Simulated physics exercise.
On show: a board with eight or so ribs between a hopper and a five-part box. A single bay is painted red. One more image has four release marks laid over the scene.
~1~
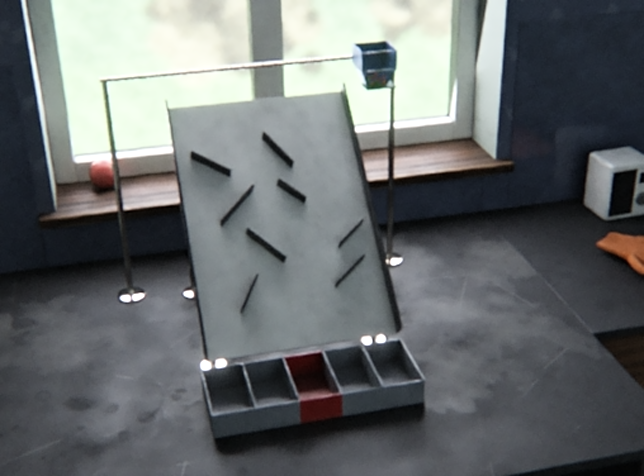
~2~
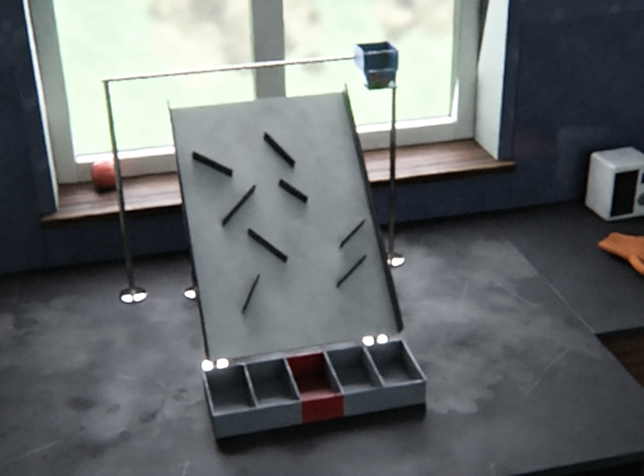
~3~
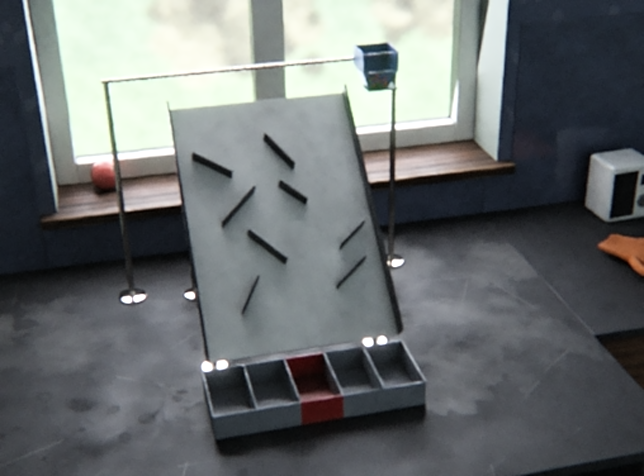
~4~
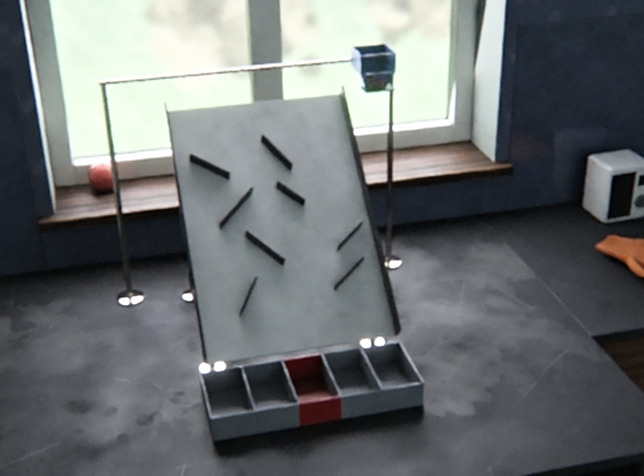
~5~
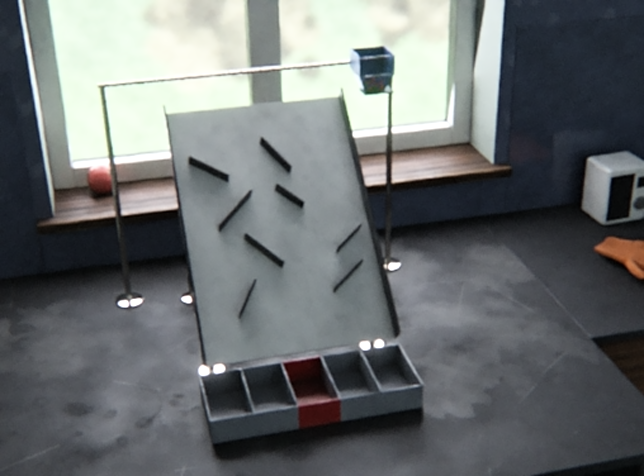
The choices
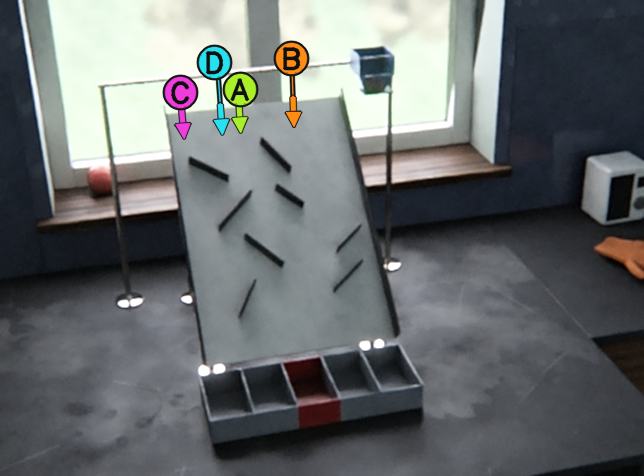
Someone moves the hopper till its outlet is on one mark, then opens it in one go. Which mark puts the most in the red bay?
The best mark is B.
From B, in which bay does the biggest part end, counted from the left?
The third.
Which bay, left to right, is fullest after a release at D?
It is the first one.
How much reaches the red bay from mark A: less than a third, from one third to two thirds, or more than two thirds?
Mark A gives less than a third.
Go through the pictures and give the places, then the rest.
In the first frame, hopper near (374, 79), round plastic beads, door shut.
In the second frame, ribs (193, 151) to (233, 171), (265, 132) to (295, 162), (223, 221) to (255, 185).
In the third frame, ribs (280, 180) to (308, 199), (249, 229) to (287, 259), (342, 244) to (364, 221).
In the fourth frame, ribs (241, 312) to (257, 277), (337, 285) to (364, 258).
In the fifth frame, red bay near (319, 412), number 3 of 5 from the left.
On the marked copy, mark A meets the board at (240, 127); mark B meets the board at (293, 121); mark C meets the board at (183, 133); mark D meets the board at (221, 129).
For mark A, close to a quarter in the red bay, close to two thirds in other bays, a small share outside the box.
For mark B, close to a third in the red bay, close to half in other bays, a small share outside the box.
For mark C, only a few in the red bay, the bulk in other bays, a small share outside the box.
For mark D, a small share in the red bay, close to two thirds in other bays, close to a quarter outside the box.
